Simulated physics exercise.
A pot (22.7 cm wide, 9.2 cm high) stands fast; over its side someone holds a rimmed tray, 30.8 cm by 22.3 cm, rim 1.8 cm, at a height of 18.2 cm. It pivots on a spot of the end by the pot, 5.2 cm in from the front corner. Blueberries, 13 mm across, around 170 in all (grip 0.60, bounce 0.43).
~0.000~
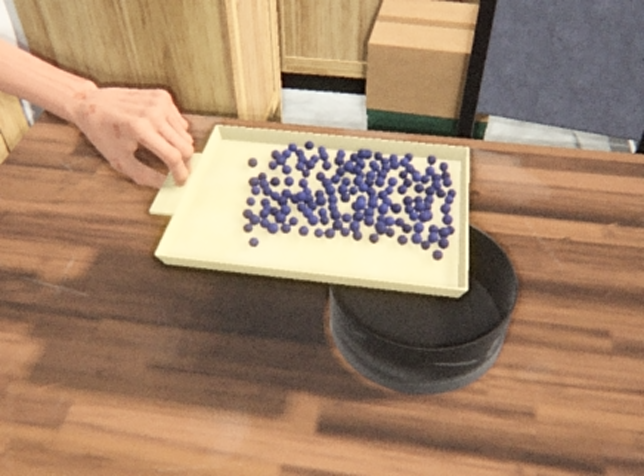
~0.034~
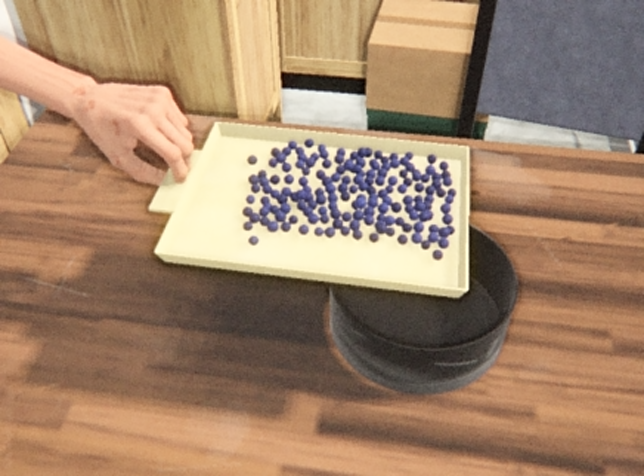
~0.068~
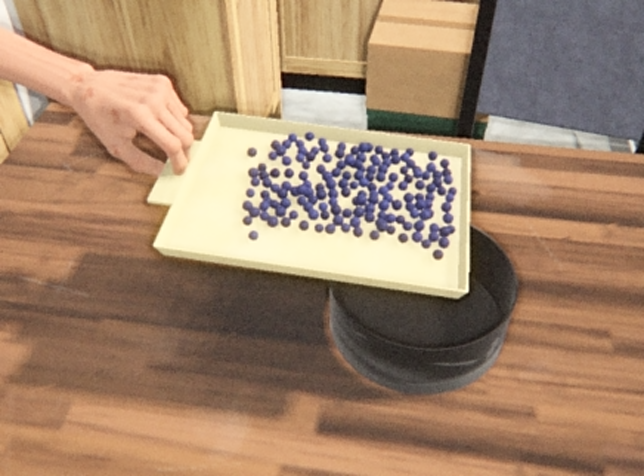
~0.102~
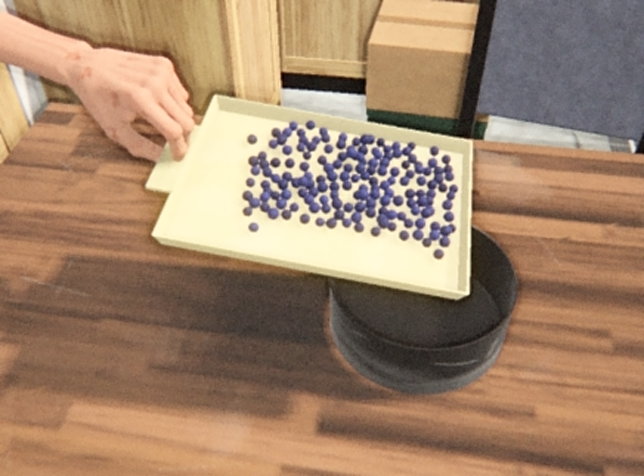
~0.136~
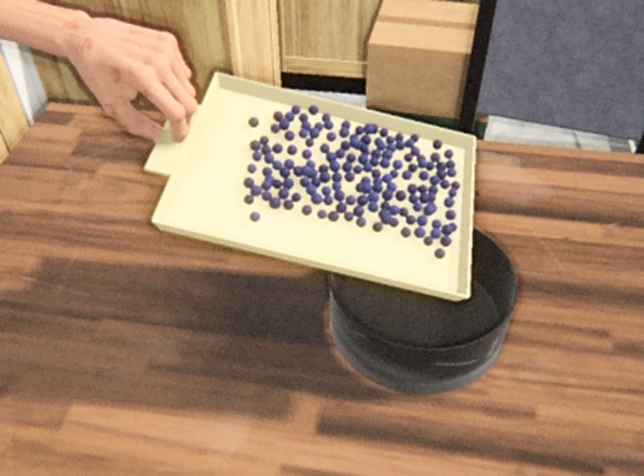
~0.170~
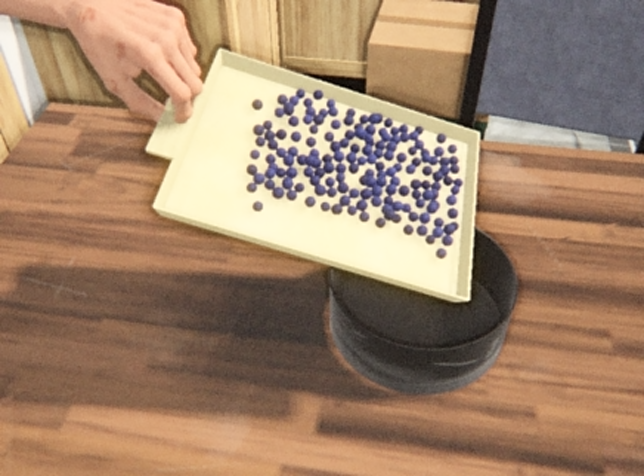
A hand at the left lifts the handle end of a pale yellow, rimmed tray above a wood-plank tabletop, seen from above at an angle, with wooden panels and a cardboard box behind. Many small dark blue balls lie spread across the tray, and a round black pot stands beneath its right end. The tray slants steadily more toward the right, the balls keeping their places on it, while the pot and camera stay still.
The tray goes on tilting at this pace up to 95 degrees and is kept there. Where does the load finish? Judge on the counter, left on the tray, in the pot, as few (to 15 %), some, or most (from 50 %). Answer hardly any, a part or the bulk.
On the counter: The bulk; left on the tray: Hardly any; in the pot: Hardly any.
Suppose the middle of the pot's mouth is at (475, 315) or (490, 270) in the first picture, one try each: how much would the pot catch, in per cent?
About 95 and 20 per cent.
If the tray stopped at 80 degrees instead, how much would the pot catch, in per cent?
Then about 10 per cent.
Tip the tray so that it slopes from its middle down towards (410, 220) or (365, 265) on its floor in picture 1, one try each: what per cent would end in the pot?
Some 30 and 10 per cent.
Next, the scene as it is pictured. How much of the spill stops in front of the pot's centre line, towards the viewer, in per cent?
Some 100 per cent.
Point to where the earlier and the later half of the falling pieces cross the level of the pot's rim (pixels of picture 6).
First near (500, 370), later near (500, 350).
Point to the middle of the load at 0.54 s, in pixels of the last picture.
At about (478, 256).
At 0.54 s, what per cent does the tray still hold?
Roughly 95 per cent.
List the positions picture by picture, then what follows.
The first frame shows tray tilt 0 degrees, front corners at (163, 251) and (461, 285); middle of the pieces at (353, 191); pot at (423, 274).
The second frame shows tray tilt 1 degrees, front corners at (163, 249) and (461, 285); middle of the pieces at (353, 190).
The third frame shows tray tilt 3 degrees, front corners at (162, 242) and (461, 286), lowest corner right front; middle of the pieces at (354, 185).
The fourth frame shows tray tilt 8 degrees, front corners at (160, 231) and (462, 288), lowest corner right front; middle of the pieces at (355, 179).
The fifth frame shows tray tilt 13 degrees, front corners at (160, 217) and (463, 291), lowest corner right front; middle of the pieces at (358, 170).
The sixth frame shows tray tilt 19 degrees, front corners at (162, 204) and (463, 293), lowest corner right front; middle of the pieces at (362, 161); pot at (423, 274). Its pace works out near 175 degrees a second.
After 0.39 s, tilt 57 degrees; the tray holds 100 %, the pot 0 %.
After 0.54 s, tilt 83 degrees; the tray holds 95 %, the pot 0 %.
Then, at 0.82 s, tilt 95 degrees; the tray holds 0 %, the pot 5 %.
In the end, at 1.5 s, counter 95 %, tray 0 %, pot 5 %.
